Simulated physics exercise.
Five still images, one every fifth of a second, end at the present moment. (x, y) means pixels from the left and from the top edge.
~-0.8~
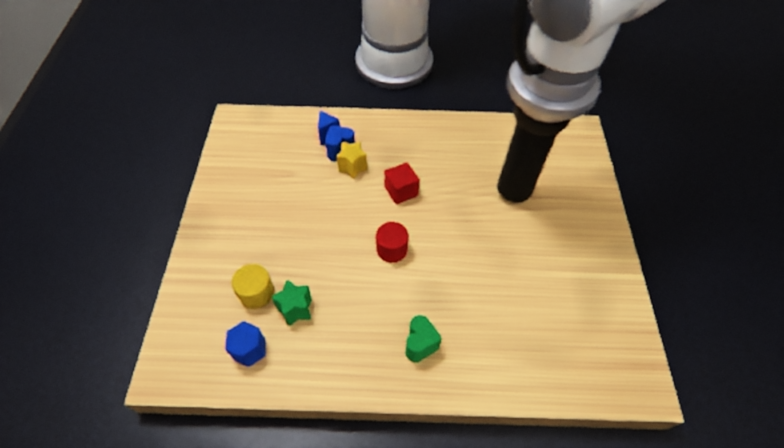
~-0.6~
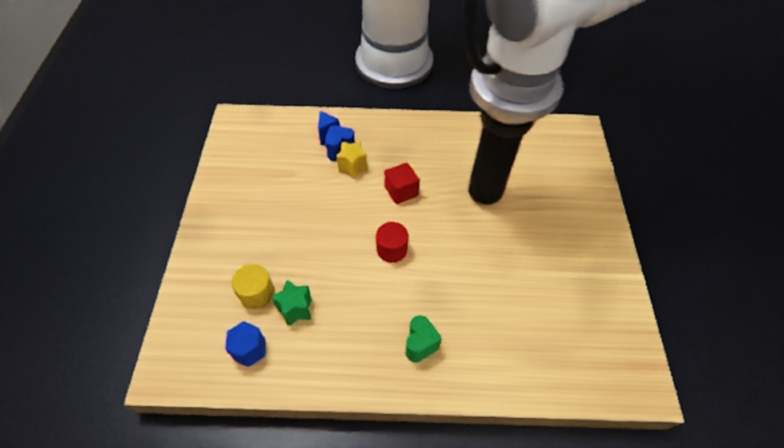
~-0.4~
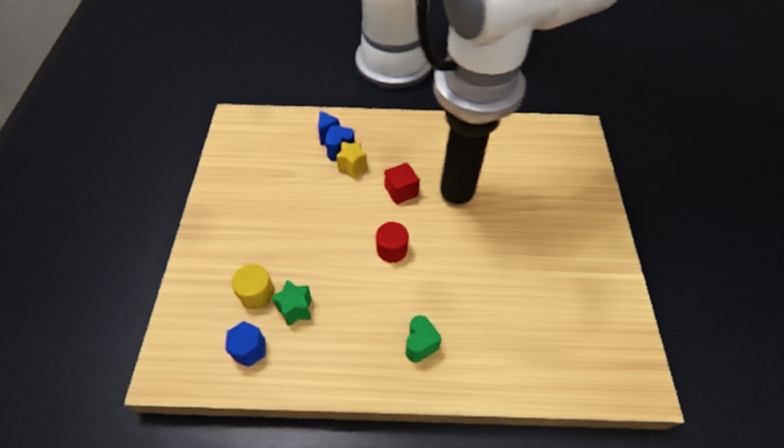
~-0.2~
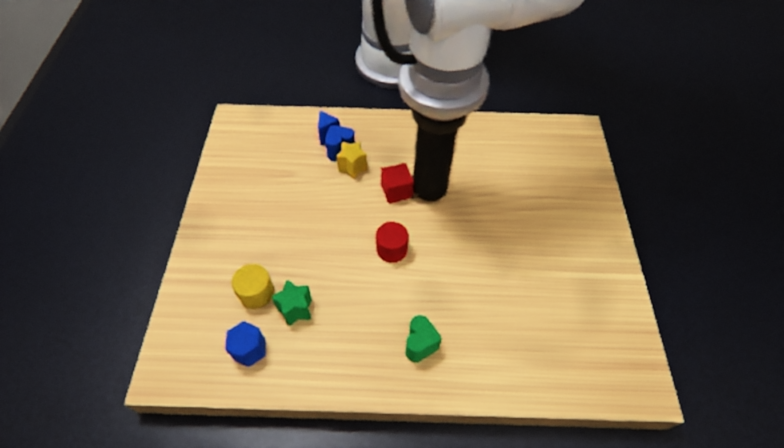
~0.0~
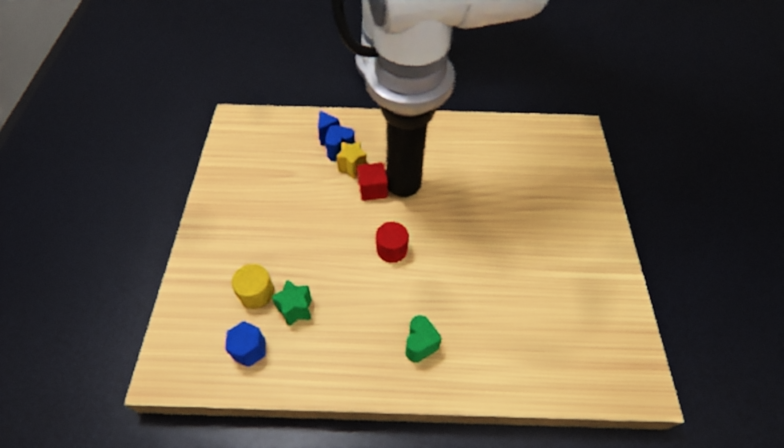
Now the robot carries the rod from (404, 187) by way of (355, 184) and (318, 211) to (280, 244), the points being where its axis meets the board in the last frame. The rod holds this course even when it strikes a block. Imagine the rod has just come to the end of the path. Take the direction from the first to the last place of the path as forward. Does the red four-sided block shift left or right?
It slides rightward.
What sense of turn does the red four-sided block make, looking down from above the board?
Turns clockwise.
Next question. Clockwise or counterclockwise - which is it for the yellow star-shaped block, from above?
Seen from overhead, it turns clockwise.
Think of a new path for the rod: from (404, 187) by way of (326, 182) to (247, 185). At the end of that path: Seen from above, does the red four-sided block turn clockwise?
No, I don't think so.
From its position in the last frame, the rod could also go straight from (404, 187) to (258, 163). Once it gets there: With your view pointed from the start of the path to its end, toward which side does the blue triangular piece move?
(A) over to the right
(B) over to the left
The one that fits is A, over to the right.
On the path given first. One third of the way, rod (354, 180); blue triangular piece (324, 117); blue heart-shaped block (335, 132); yellow star-shaped block (343, 147), turned 20° clockwise; red four-sided block (323, 178), turned 20° anticlockwise.
Two thirds of the way, rod (316, 208); blue triangular piece (324, 117); blue heart-shaped block (335, 132); yellow star-shaped block (342, 147), turned 25° clockwise; red four-sided block (281, 192), turned 20° clockwise.
At the end, rod (279, 241); blue triangular piece (324, 117); blue heart-shaped block (335, 132); yellow star-shaped block (342, 147), turned 25° clockwise; red four-sided block (272, 193), turned 45° clockwise.
